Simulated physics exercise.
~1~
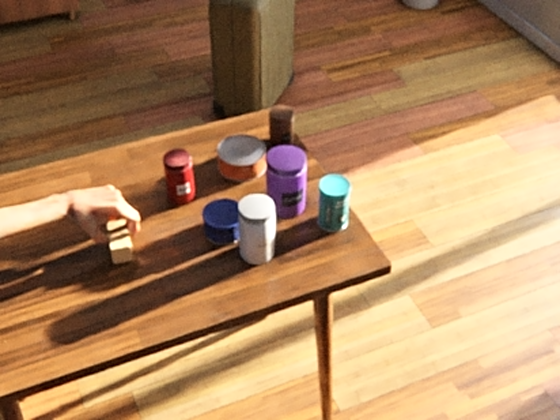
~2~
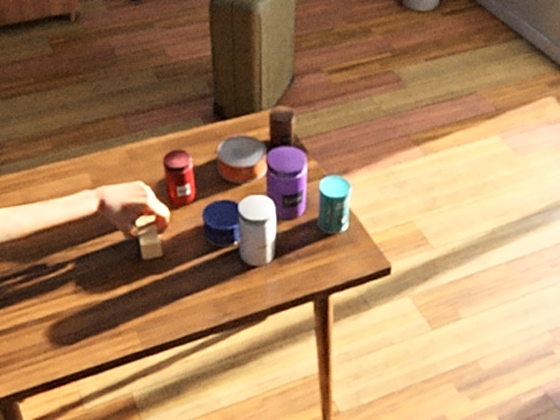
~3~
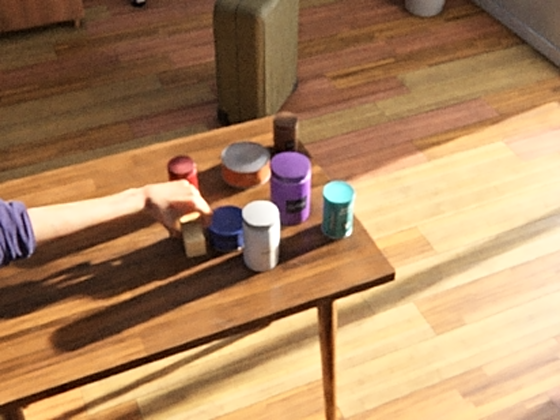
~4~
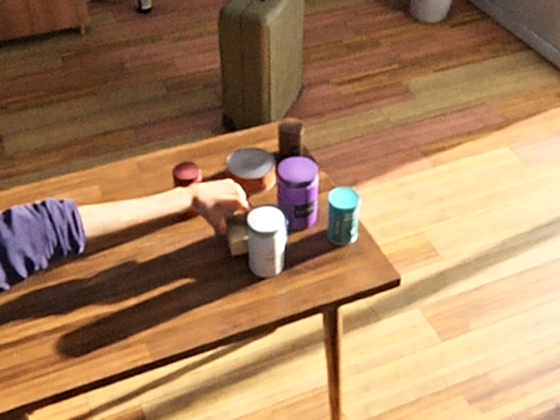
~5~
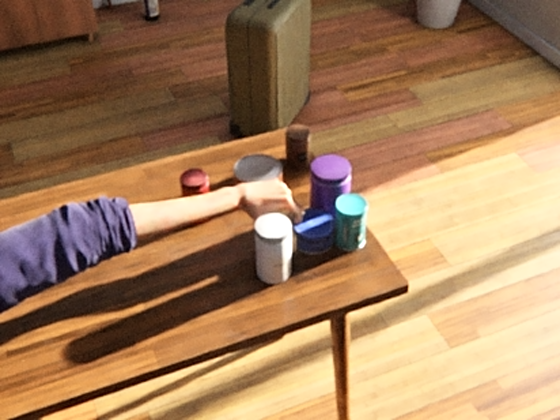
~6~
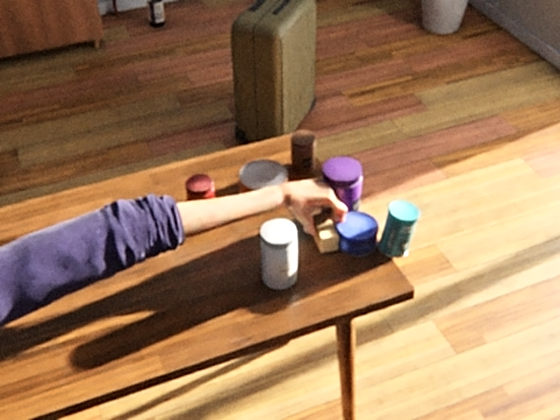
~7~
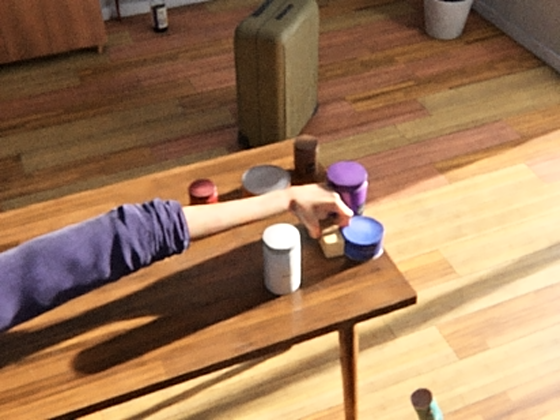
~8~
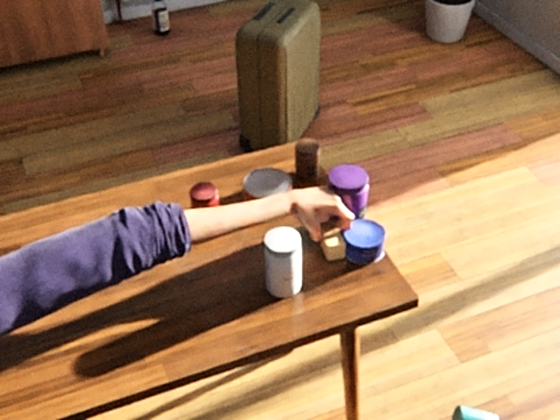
An arm in a purple sleeve reaches in from the left over a wooden table, seen from above, with a suitcase standing on the wood floor behind. Near the table's right end are red, orange, brown, purple, white and blue containers, with a turquoise tin closest to the edge. The hand slides a small wooden block slowly right, behind the white jar, and pushes the blue tub along. The purple jar shifts right too, staying upright, and the turquoise tin leans over the edge. The tin drops upside down and ends on its side on the floor, while the block stops beside the blue tub, still on the table.
